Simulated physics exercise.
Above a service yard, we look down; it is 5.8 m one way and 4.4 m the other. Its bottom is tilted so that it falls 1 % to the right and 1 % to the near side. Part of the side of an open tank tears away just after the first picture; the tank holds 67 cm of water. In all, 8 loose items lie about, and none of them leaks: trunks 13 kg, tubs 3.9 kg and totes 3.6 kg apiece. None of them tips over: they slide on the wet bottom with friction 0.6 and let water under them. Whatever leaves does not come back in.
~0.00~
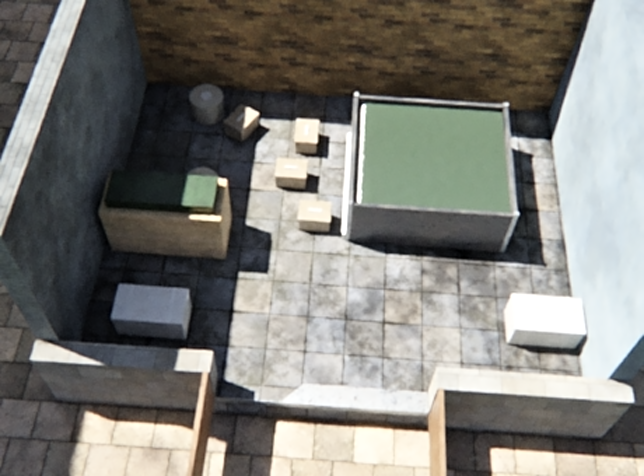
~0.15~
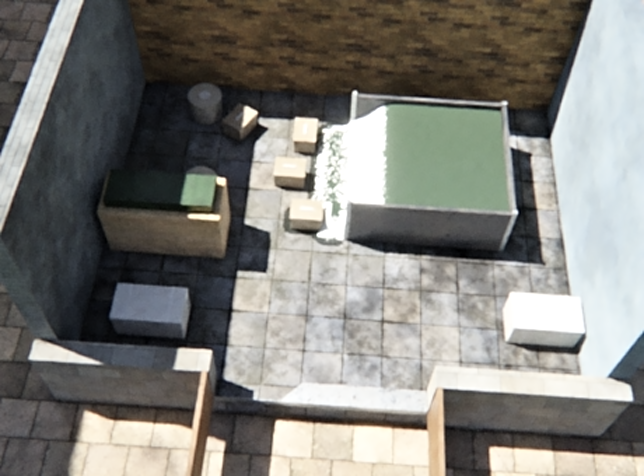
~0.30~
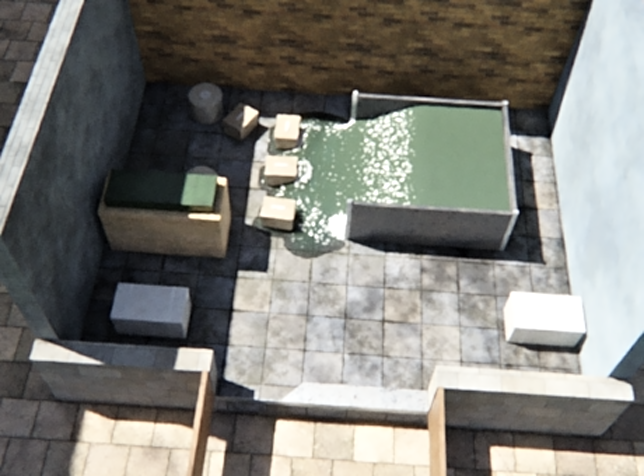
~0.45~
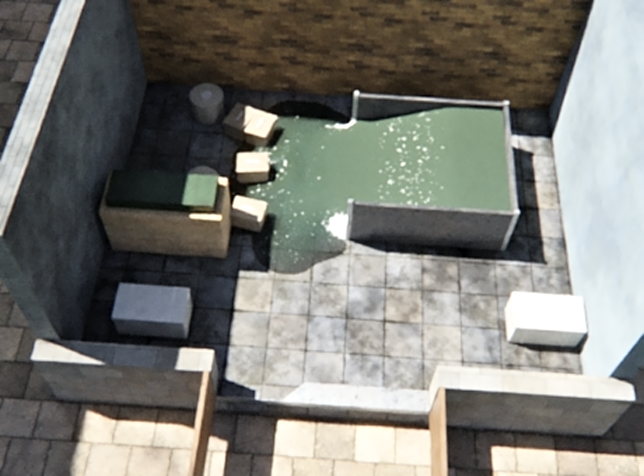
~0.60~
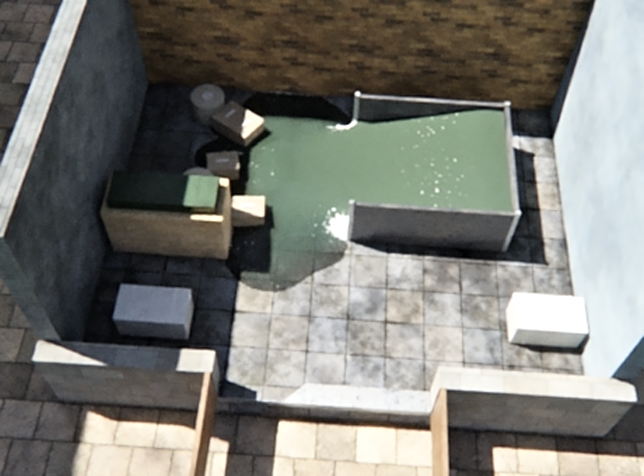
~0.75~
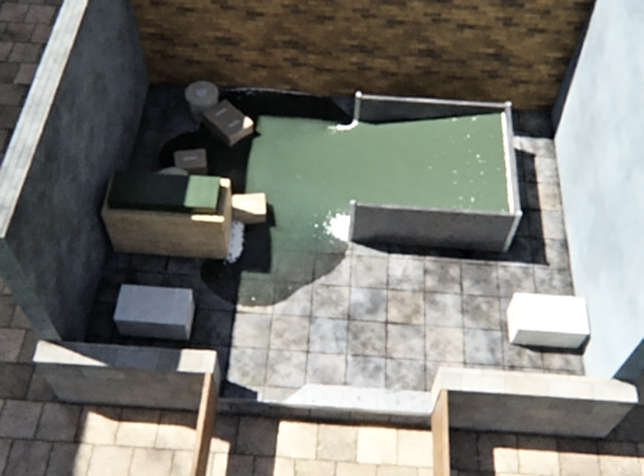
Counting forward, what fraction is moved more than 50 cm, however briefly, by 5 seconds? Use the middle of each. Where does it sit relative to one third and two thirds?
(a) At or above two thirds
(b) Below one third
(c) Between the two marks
Option a: At or above two thirds.
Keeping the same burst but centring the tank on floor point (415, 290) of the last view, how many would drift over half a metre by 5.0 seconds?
That gives 7 of them.
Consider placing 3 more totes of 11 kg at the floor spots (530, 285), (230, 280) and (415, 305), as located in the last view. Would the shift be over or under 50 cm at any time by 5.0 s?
Below, above, below.
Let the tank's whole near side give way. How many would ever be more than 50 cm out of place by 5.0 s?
In that case the number is 1.
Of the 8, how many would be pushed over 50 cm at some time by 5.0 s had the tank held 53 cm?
Count under that change: 7.
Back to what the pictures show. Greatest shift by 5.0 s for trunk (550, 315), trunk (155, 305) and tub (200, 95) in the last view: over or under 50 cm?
In that order: Less, more, past it.
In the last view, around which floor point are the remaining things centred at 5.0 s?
Around (296, 190).
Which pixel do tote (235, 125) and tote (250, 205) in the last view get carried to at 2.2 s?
Roughly (144, 102), then roughly (216, 179).
After 1.1 s 6 of 8 are over 50 cm from their spots; 4 afloat.
After 2.2 s 6 of 8 are over 50 cm from their spots; 7 afloat.
After 3.5 s 4 of 8 are over 50 cm from their spots; 7 afloat.
After 5.0 s 5 of 8 are over 50 cm from their spots, and 7 have been at some point; 7 afloat.
